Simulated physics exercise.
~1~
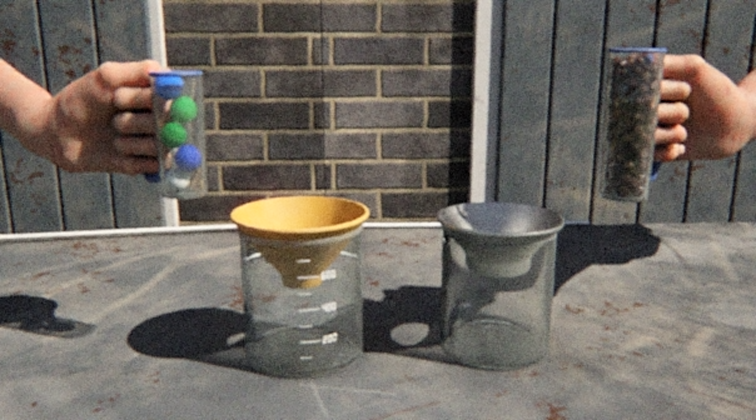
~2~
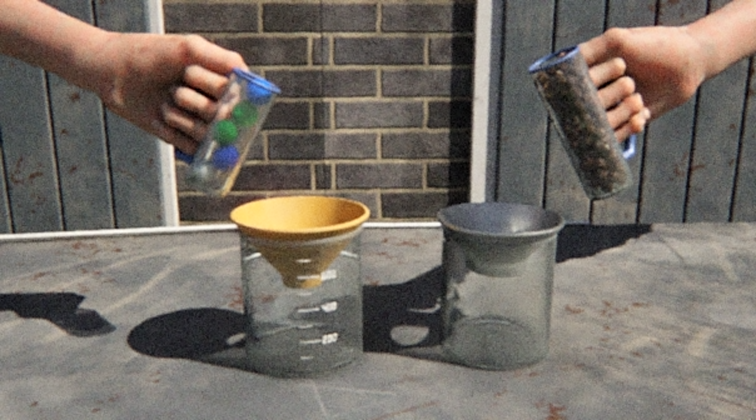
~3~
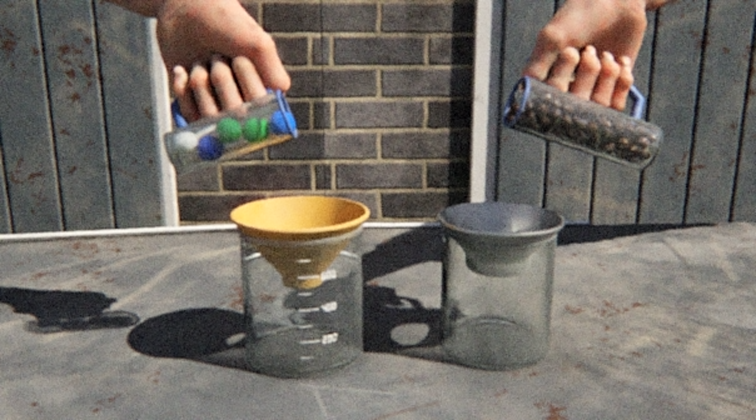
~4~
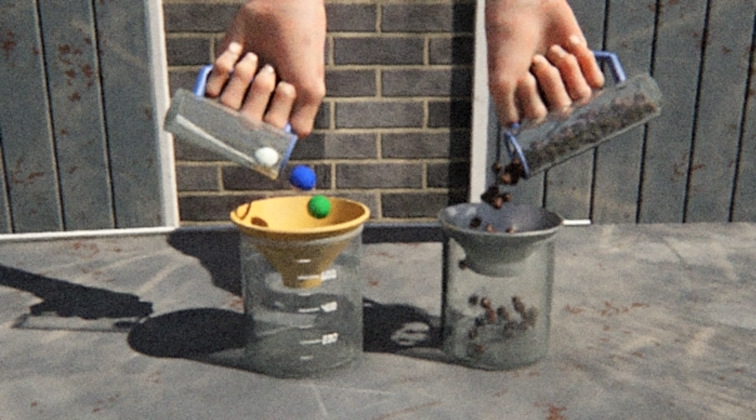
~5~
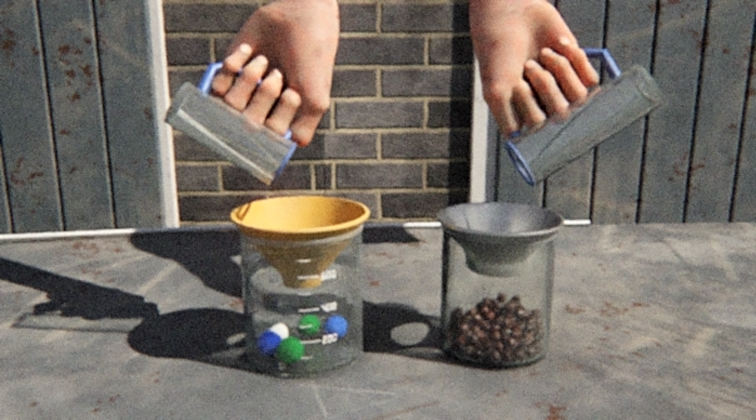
Two hands tipped clear cups over a pair of funnels, pouring blue, green and white balls into the yellow one on the left and small dark brown pieces into the grey one, until everything lay in the jars below.
